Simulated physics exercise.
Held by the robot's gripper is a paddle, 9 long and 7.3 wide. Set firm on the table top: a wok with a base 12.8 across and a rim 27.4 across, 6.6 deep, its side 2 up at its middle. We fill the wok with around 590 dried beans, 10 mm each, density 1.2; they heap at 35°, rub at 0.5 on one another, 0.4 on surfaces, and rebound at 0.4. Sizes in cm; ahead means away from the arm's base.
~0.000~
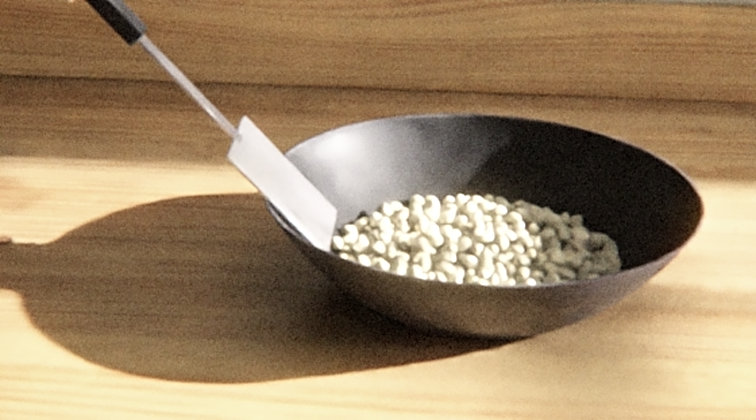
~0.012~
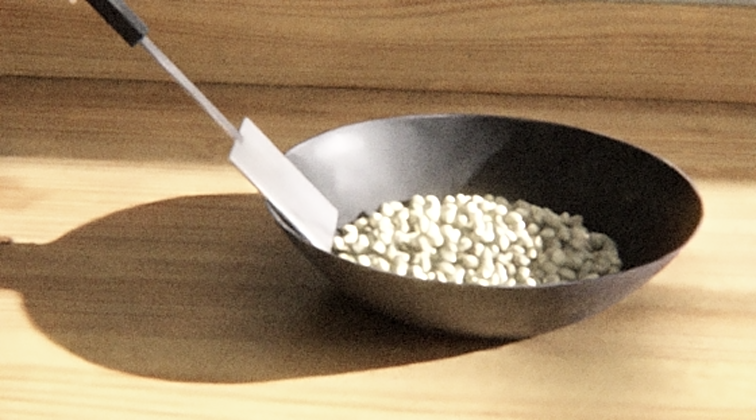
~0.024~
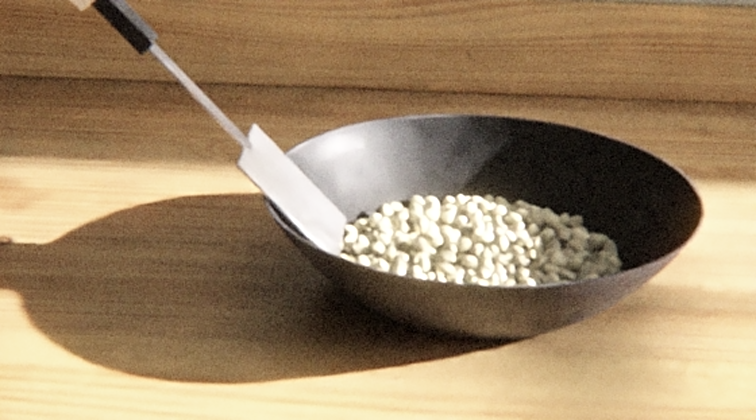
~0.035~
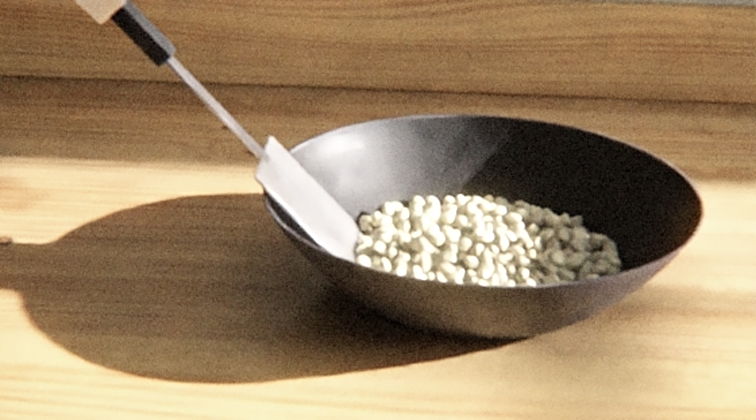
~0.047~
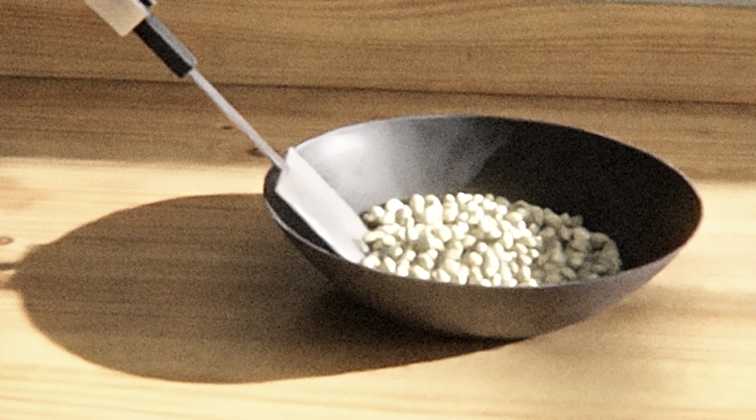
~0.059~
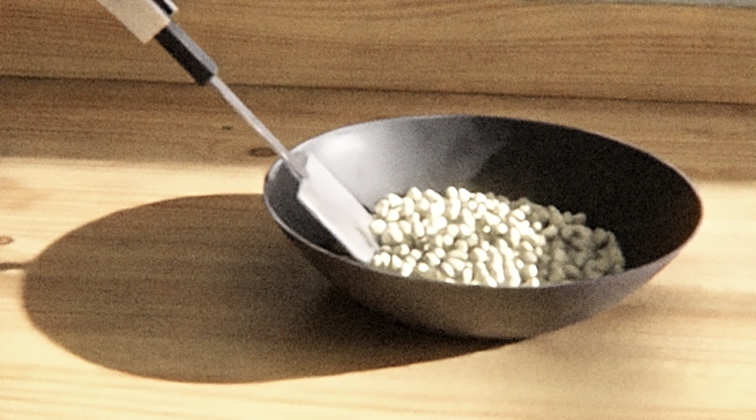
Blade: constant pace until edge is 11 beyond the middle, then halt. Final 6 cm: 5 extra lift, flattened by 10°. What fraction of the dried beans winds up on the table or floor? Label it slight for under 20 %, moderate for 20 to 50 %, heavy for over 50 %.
Label: Moderate.
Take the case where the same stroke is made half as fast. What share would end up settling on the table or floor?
Approx. 20 per cent.
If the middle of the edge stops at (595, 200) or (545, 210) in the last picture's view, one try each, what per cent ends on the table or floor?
Roughly 15 and 5 per cent.
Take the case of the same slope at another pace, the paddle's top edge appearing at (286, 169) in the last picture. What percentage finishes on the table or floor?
Roughly 25 per cent.
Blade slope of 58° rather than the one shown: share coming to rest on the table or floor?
I'd expect near 30 percent then.
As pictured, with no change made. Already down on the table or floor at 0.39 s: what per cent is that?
Roughly 5 per cent.
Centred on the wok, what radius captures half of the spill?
I'd say some 50 centimetres, give or take.
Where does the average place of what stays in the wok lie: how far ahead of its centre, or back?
About 2.5 cm ahead.
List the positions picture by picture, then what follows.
The first picture shows paddle top edge at (235, 136), sloping 47°; upper third of the load around (477, 251), from x 335 to 615, top at y 200; 593 in the wok.
The second picture shows paddle top edge at (237, 137), sloping 47°; upper third of the load around (477, 251), from x 335 to 615, top at y 200.
The third picture shows paddle top edge at (245, 144), sloping 47°; upper third of the load around (477, 251), from x 335 to 615, top at y 200.
The fourth picture shows paddle top edge at (262, 156), sloping 47°; upper third of the load around (476, 252), from x 340 to 615, top at y 200.
The fifth picture shows paddle top edge at (283, 167), sloping 47°; upper third of the load around (476, 248), from x 340 to 615, top at y 200.
The sixth picture shows paddle top edge at (303, 174), sloping 47°; upper third of the load around (481, 246), from x 340 to 620, top at y 195; 593 in the wok.
After 0.11 s, sloping 47°, highest piece 6 above the table; 593 in the wok.
After 0.16 s, sloping 45°, highest piece 7 above the table; 593 in the wok.
After 0.39 s, sloping 37°, highest piece 28 above the table; 414 in the wok, 31 on the table or floor, 148 on the blade or in flight.
After 1.44 s, sloping 37°, highest piece 5 above the table; 414 in the wok, 179 on the table or floor.
At rest, 414 in the wok, 179 on the table or floor. That is 30 % on the table or floor.
